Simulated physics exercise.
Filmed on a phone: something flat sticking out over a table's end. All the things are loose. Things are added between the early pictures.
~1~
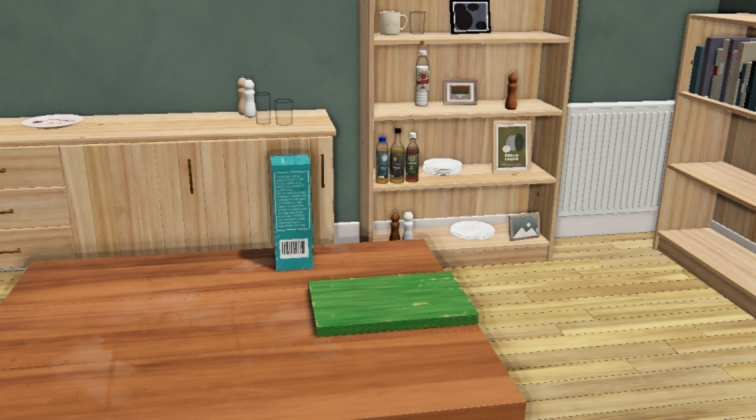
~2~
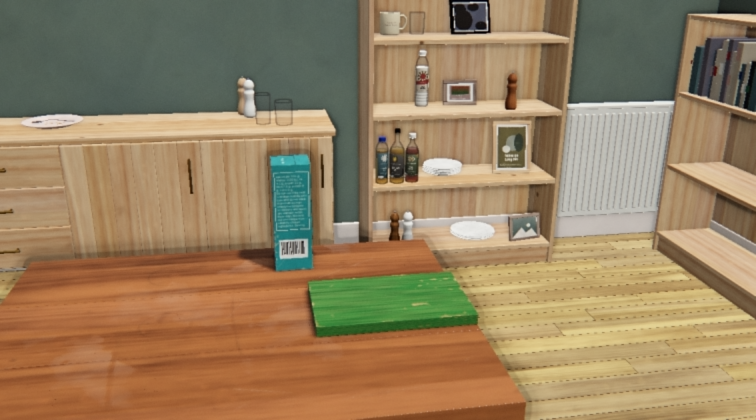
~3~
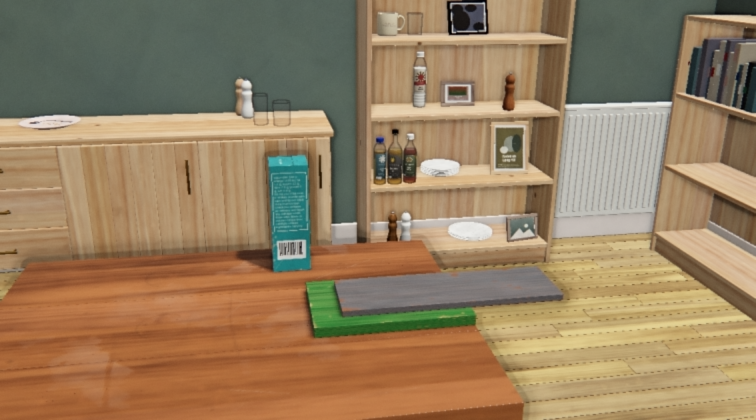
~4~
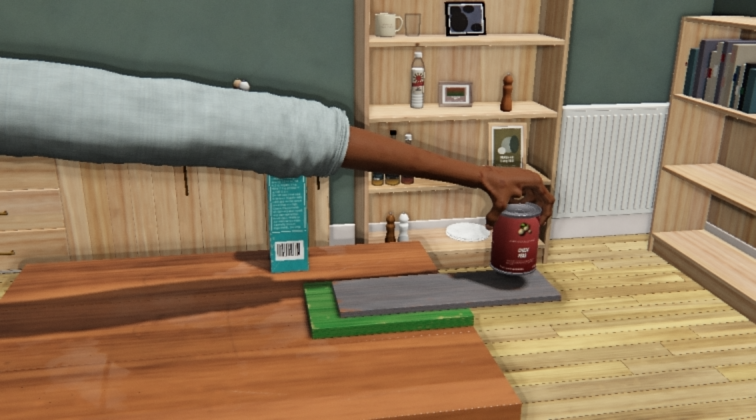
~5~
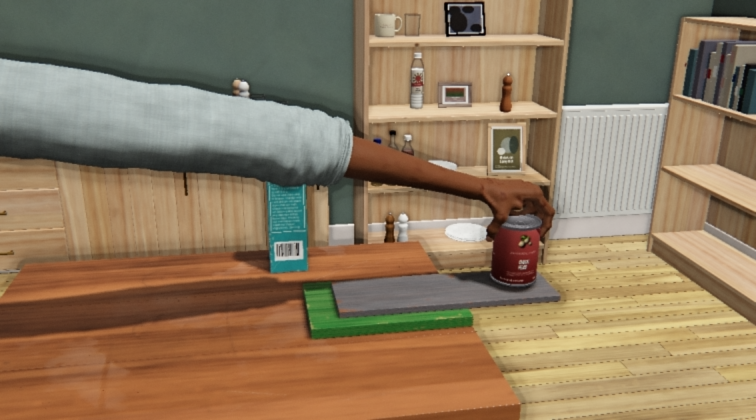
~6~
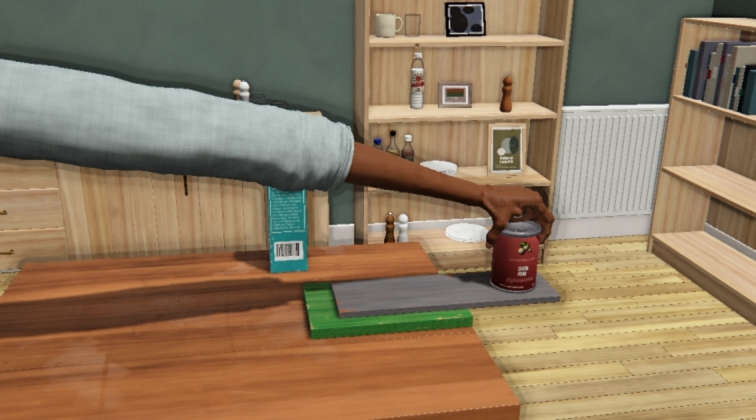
On a wooden table, a grey plank appears across a green slab, and a hand lowers a red tin onto it.
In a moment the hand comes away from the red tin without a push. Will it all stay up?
The plank goes over.
Then, 0.50 s on from there, red tin now down on the floor or falling; grey plank turned 67° from how it was put.
Then, 0.70 s on from there, grey plank now down on the floor or falling.
Then, 0.90 s on from there, things are still on the move.
In the end, down on the floor or falling, grey plank and red tin; the other 2 unmoved. The plank comes down.
